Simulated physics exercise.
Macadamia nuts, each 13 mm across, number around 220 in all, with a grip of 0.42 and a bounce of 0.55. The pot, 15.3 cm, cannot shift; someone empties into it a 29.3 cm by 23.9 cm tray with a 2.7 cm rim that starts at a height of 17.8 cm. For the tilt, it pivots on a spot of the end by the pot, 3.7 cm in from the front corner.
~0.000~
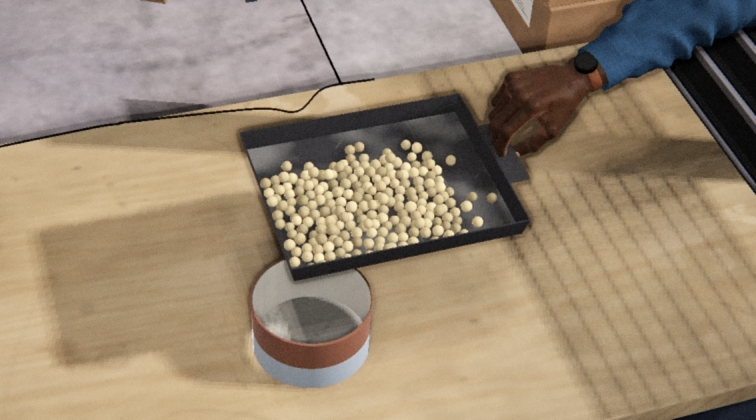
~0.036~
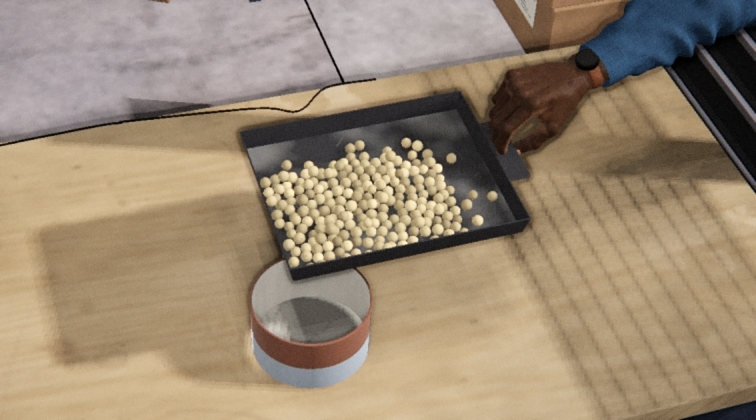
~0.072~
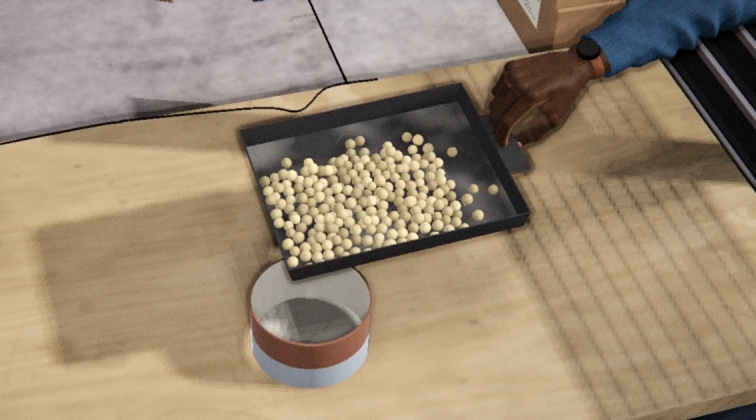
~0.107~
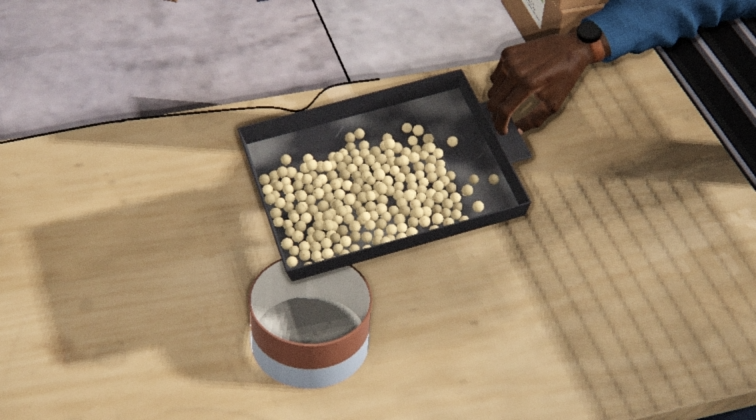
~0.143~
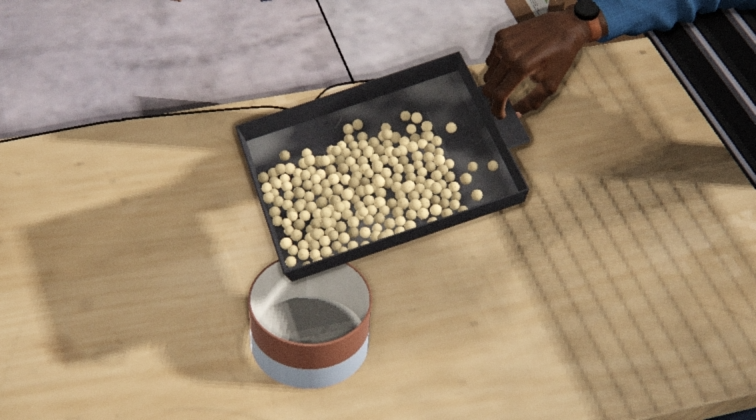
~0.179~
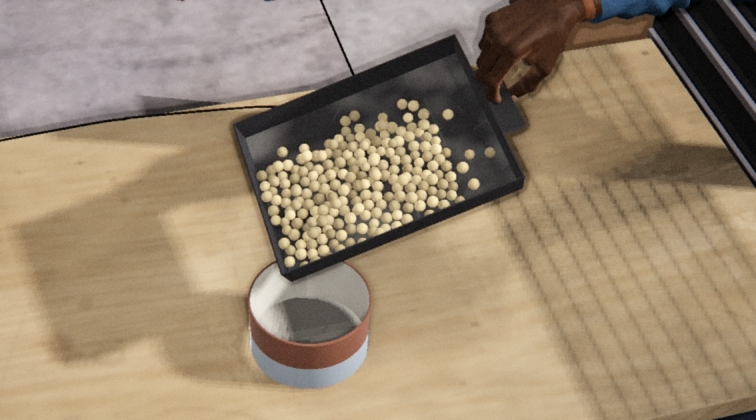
Hand in a blue sleeve raising the right side of a dark tray of pale round nuts beside a small pot.
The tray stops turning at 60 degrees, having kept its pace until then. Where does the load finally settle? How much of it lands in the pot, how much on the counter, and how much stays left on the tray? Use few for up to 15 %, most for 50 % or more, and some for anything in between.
Share by place: Pot few, counter some, left on the tray most.
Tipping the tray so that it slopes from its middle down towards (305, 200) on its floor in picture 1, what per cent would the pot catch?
That comes to around 0 per cent.
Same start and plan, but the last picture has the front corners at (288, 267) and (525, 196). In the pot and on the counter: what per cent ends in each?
Final per cent - pot 0, counter 5.
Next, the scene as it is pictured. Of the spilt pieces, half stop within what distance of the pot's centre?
Distance: Around 22 cm.
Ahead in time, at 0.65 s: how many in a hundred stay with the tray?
Some 85 per cent of the load.
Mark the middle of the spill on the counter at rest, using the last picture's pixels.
(183, 390).
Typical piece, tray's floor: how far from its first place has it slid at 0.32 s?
About 1 cm.
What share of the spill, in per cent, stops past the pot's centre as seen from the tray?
100 %.
Then, at 0.32 s, tilt 42 degrees; the tray holds 100 %, the pot 0 %.
Then, at 0.42 s, tilt 56 degrees; the tray holds 100 %, the pot 0 %.
After 0.65 s, tilt 60 degrees; the tray holds 85 %, the pot 0 %.
In the end, at 2.1 s, pot 0 %, counter 35 %, tray 65 %.
